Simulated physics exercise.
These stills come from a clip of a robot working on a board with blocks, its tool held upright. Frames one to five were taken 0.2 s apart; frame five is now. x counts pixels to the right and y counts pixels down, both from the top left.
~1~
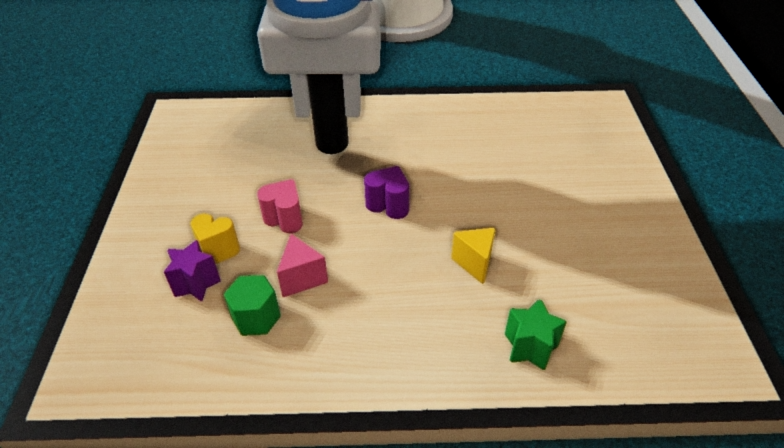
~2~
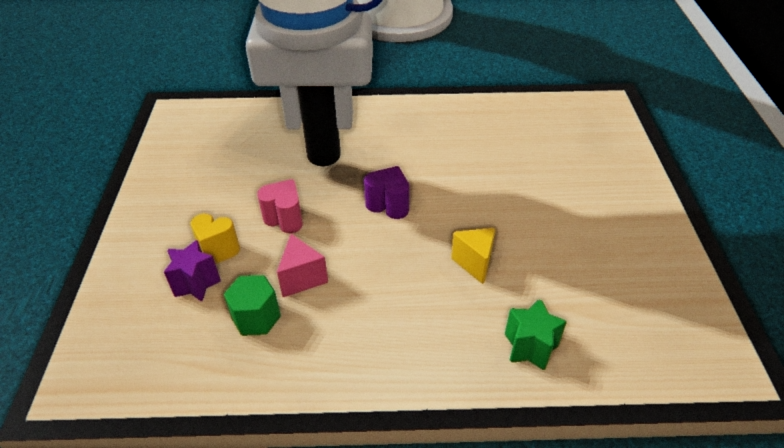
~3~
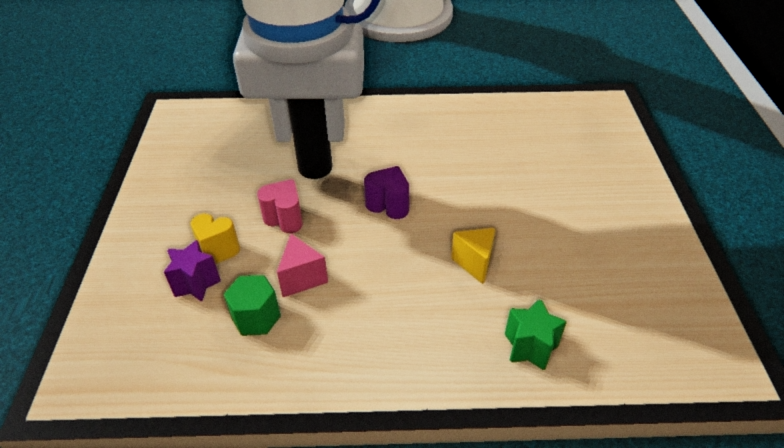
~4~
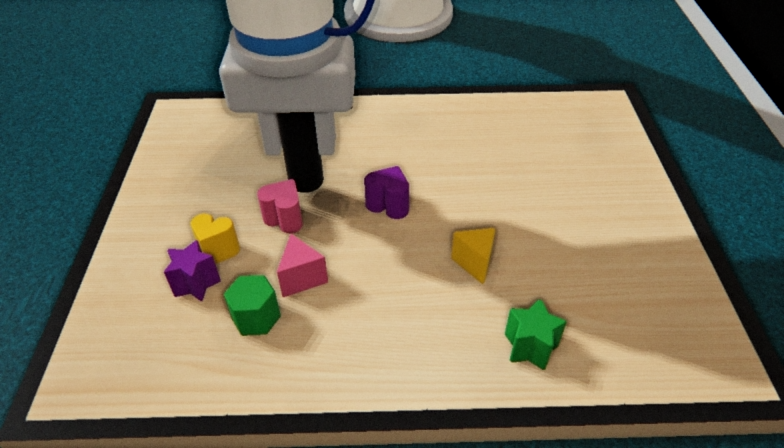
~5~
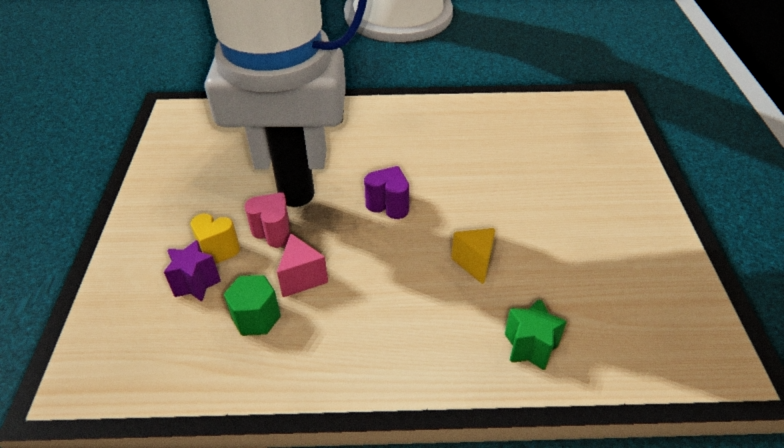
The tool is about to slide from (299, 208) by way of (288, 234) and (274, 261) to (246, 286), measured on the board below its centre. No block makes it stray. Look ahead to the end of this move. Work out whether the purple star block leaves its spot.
In the end it has been moved.
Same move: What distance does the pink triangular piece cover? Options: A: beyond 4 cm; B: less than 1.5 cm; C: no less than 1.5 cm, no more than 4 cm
The answer is B.
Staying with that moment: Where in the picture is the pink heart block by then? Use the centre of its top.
The spot you're after is about (204, 250) in the image.
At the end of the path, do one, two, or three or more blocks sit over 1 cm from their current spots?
The answer is two blocks.
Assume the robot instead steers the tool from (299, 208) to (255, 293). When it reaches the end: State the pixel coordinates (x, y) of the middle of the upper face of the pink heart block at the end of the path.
It should be at (222, 244) by then.
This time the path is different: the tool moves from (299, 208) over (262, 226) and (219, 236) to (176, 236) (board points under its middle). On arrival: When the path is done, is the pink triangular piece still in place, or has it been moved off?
Once the path is done, it remains where it sat before.
The first path, step by step. One third of the way, tool (285, 223); pink heart block (247, 224), turned 50° clockwise.
Two thirds of the way, tool (271, 250); yellow heart block (206, 224); pink heart block (229, 239), turned 105° clockwise.
At the end, tool (242, 274); purple star block (165, 265); yellow heart block (204, 224); pink heart block (204, 250), turned 130° clockwise; pink triangular piece unmoved.
